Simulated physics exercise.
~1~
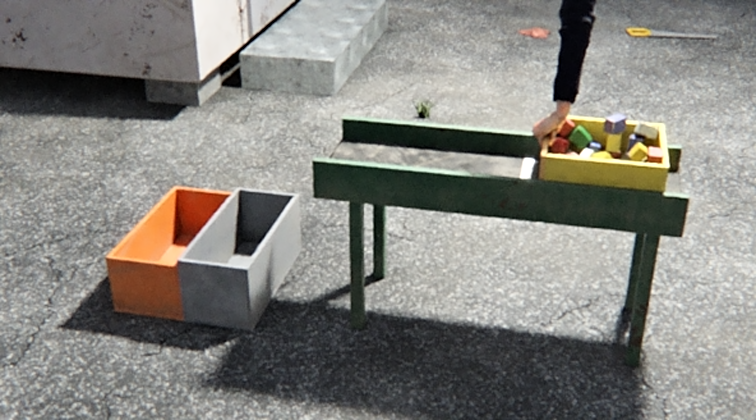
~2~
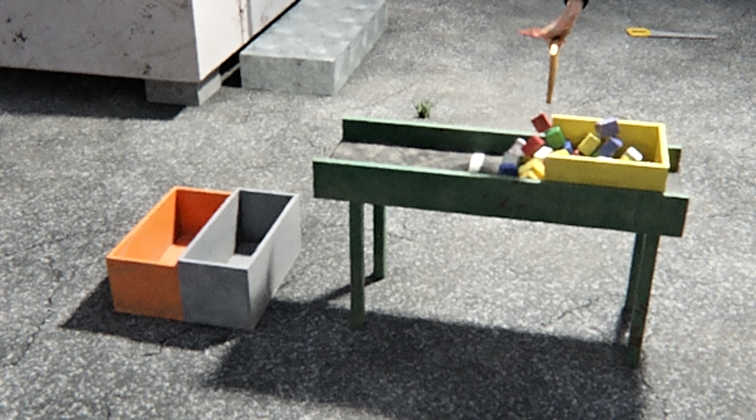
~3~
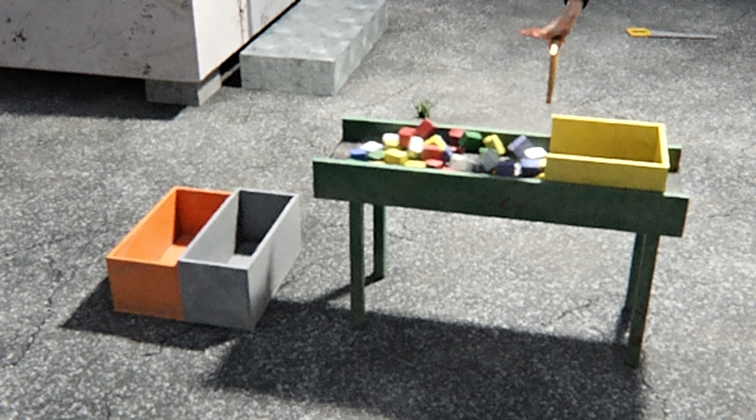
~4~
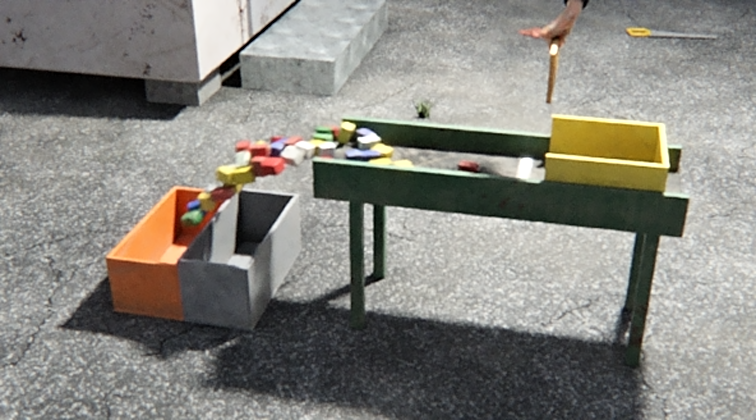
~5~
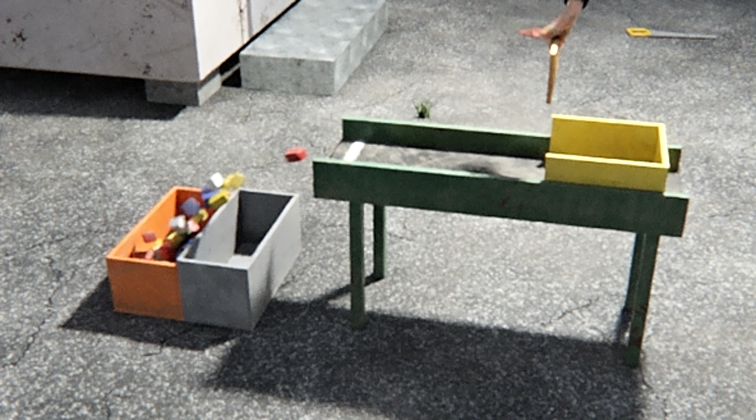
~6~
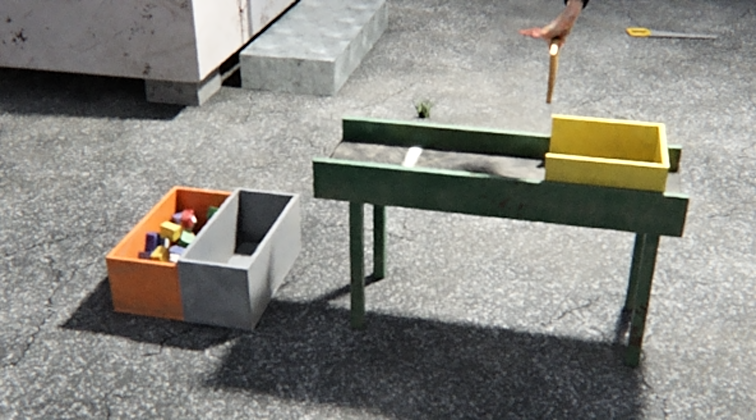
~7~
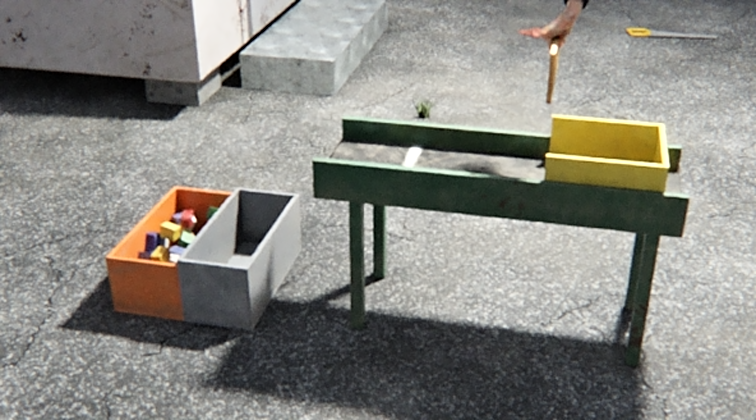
A green-sided conveyor table stands on sunlit cracked asphalt, seen from a fixed, slightly raised view, with a yellow pen full of colourful toy bricks at its right end. On the ground to the left sit an orange tote and, beside it, a grey bin. A hand at the pen lifts the gate away, and the bricks spill leftward along the belt, tumbling and spreading out. They fly off the left end in a stream, passing over the grey bin. The bricks drop into the orange tote and settle there, leaving the grey bin and pen empty.
